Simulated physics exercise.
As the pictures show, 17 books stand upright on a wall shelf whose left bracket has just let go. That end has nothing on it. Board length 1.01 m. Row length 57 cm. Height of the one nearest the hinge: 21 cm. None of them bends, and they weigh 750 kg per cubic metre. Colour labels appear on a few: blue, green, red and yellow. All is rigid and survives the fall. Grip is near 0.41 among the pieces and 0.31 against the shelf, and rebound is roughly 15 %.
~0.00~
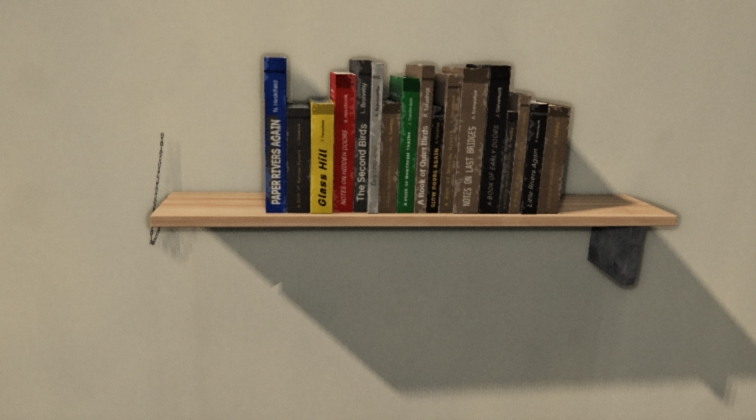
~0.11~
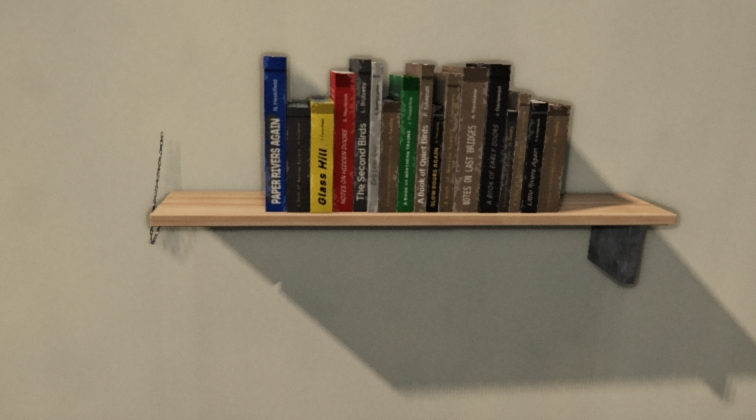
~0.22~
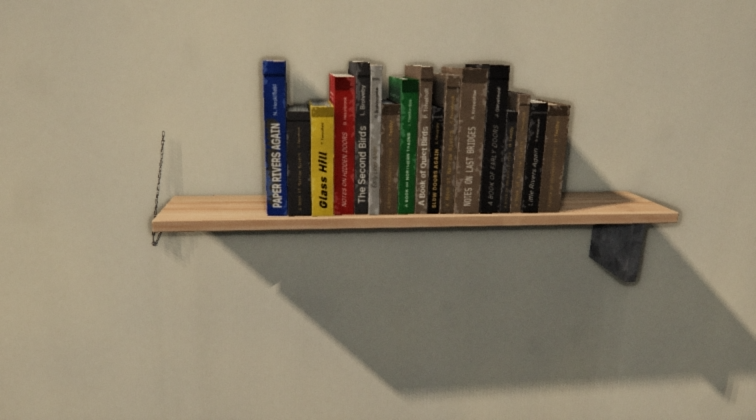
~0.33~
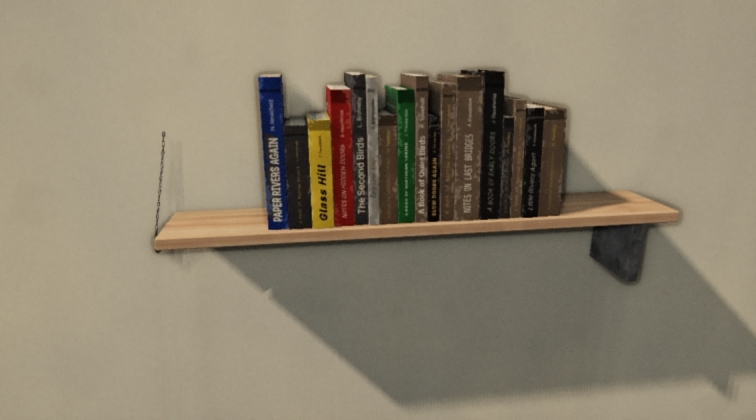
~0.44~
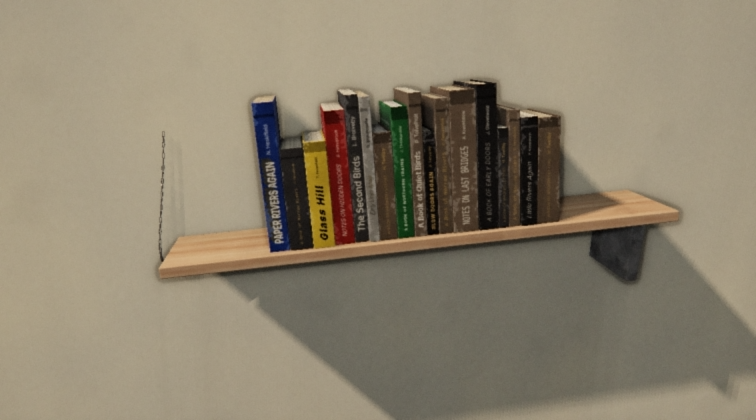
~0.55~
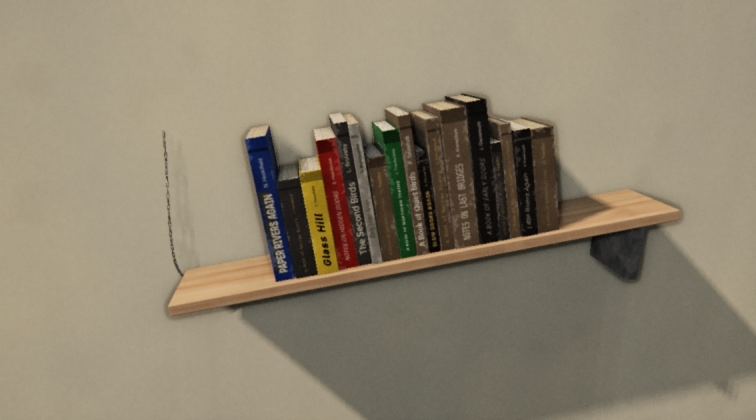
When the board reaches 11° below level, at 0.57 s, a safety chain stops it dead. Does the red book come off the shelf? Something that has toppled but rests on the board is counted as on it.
No, it stays on the shelf.
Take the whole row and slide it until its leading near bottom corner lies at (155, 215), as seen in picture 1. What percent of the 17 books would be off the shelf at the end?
Share at the end: 40 per cent.
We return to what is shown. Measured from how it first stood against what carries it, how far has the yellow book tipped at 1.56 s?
Some 90 degrees.
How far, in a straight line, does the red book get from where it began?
Roughly 35 centimetres.
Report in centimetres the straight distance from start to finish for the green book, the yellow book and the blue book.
Green 20 cm, yellow 40 cm, blue 150 cm.
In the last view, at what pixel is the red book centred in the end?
Look near (202, 255) in the last frame.
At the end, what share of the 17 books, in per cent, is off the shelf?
That comes to around 10 percent.
After 0.72 s, none of the 17 books off the shelf, 17 disturbed; red book 11° from how it stood; green book 12° from how it stood.
After 0.94 s, none of the 17 books off the shelf, 17 disturbed; red book 35° from how it stood; blue book 52° from how it stood.
After 1.22 s, 1 of the 17 books off the shelf; red book 56° from how it stood; blue book upside down.
After 1.56 s, 2 of the 17 books off the shelf; red book on its side; blue book on its side.
In the end (2.1 s), 2 of the 17 books off the shelf; red book on its side; blue book on its side; yellow book on its side. From the last view, middles, red book near (202, 254).
